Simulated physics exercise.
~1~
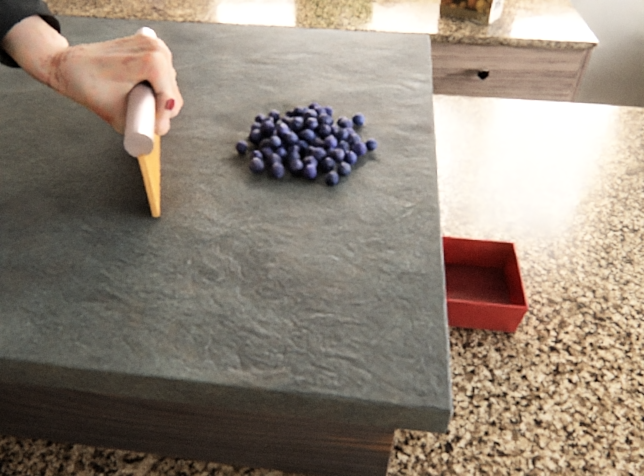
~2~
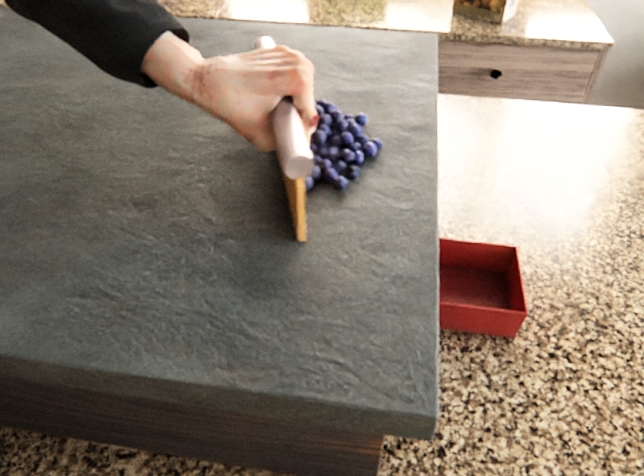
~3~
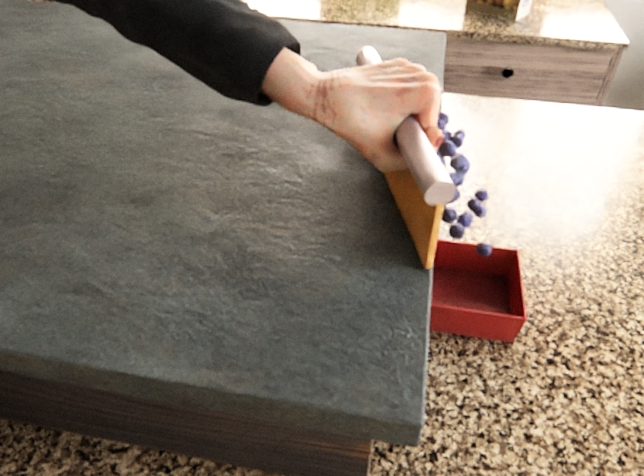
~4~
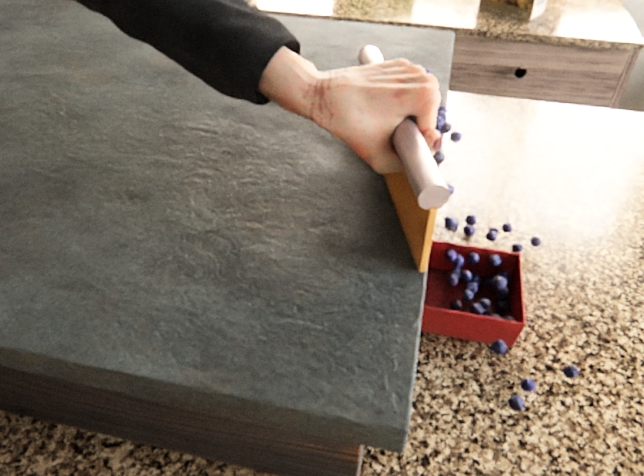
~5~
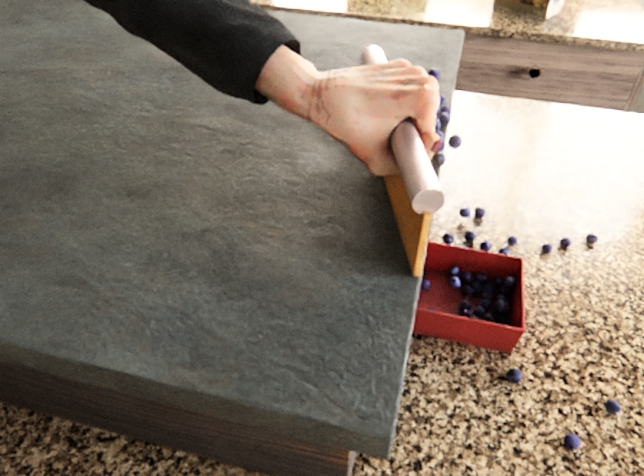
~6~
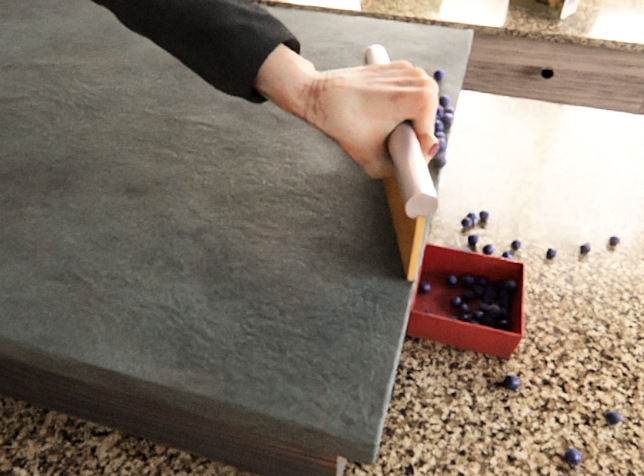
We see a hand push a pile of blueberries rightward across a dark slab with a scraper, stopping at the edge as berries tumble off. Some land in the red tin below, others scatter on the speckled counter, and several remain on the slab beside the hand.
